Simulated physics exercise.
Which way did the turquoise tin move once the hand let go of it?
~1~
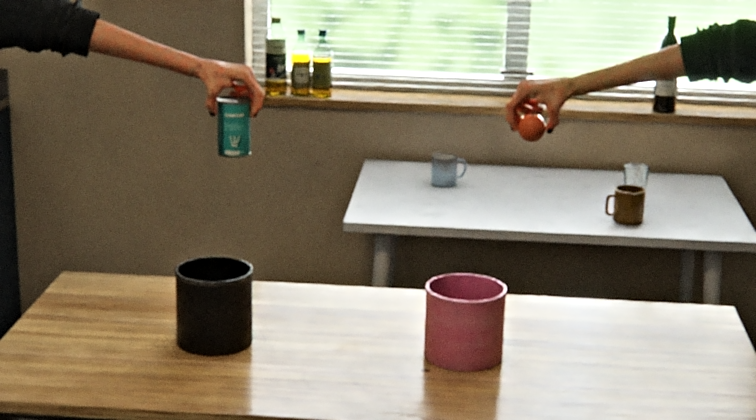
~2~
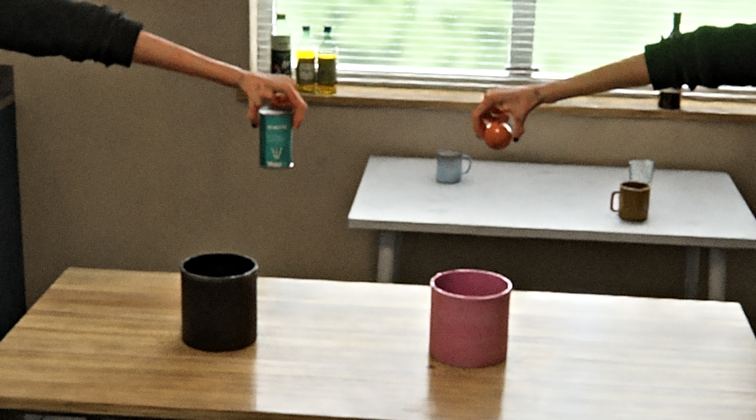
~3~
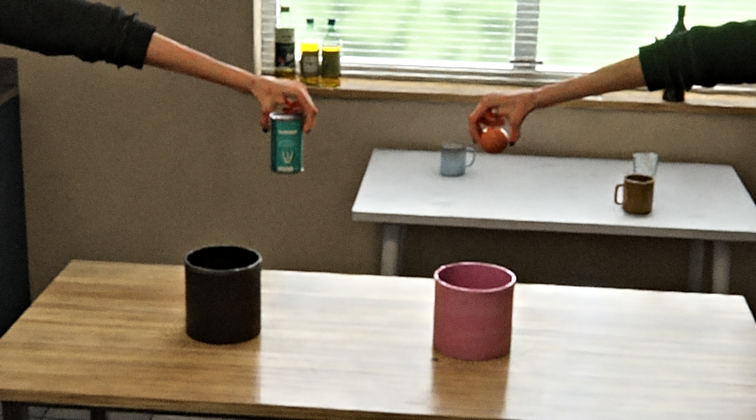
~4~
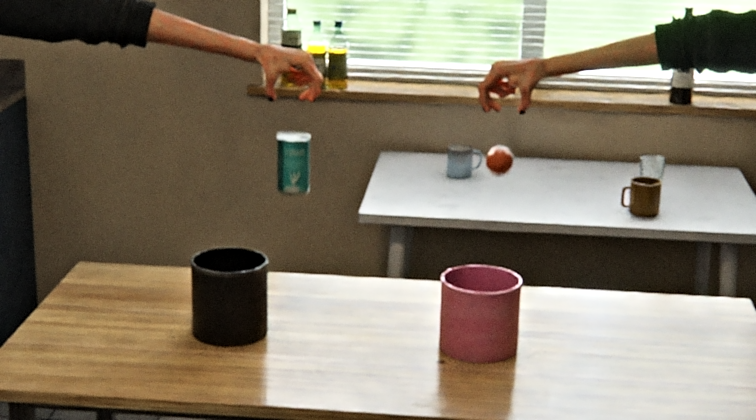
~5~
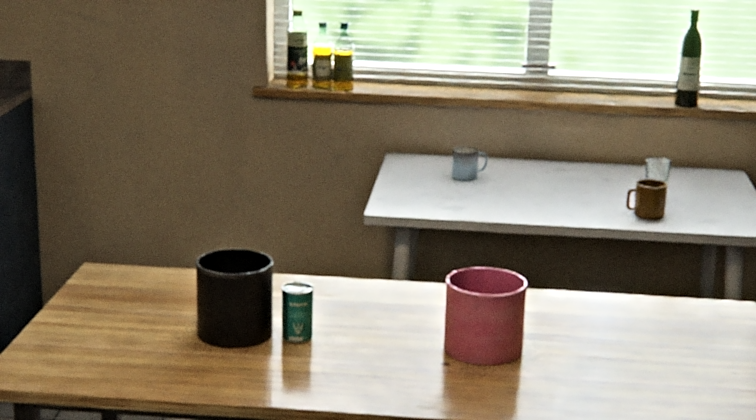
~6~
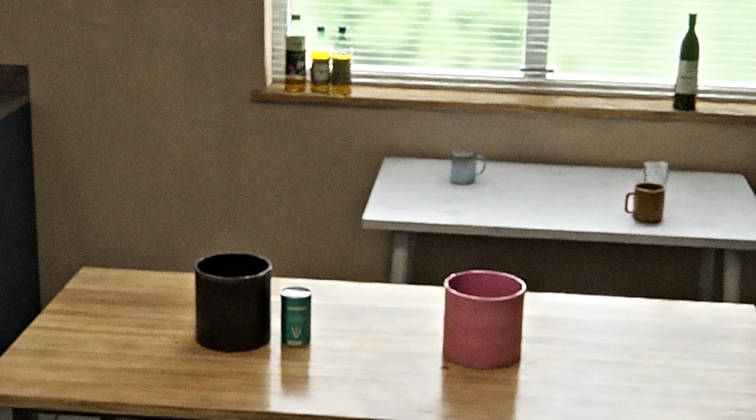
It moved down, dropping to the wooden table and ending upright beside the black bin.
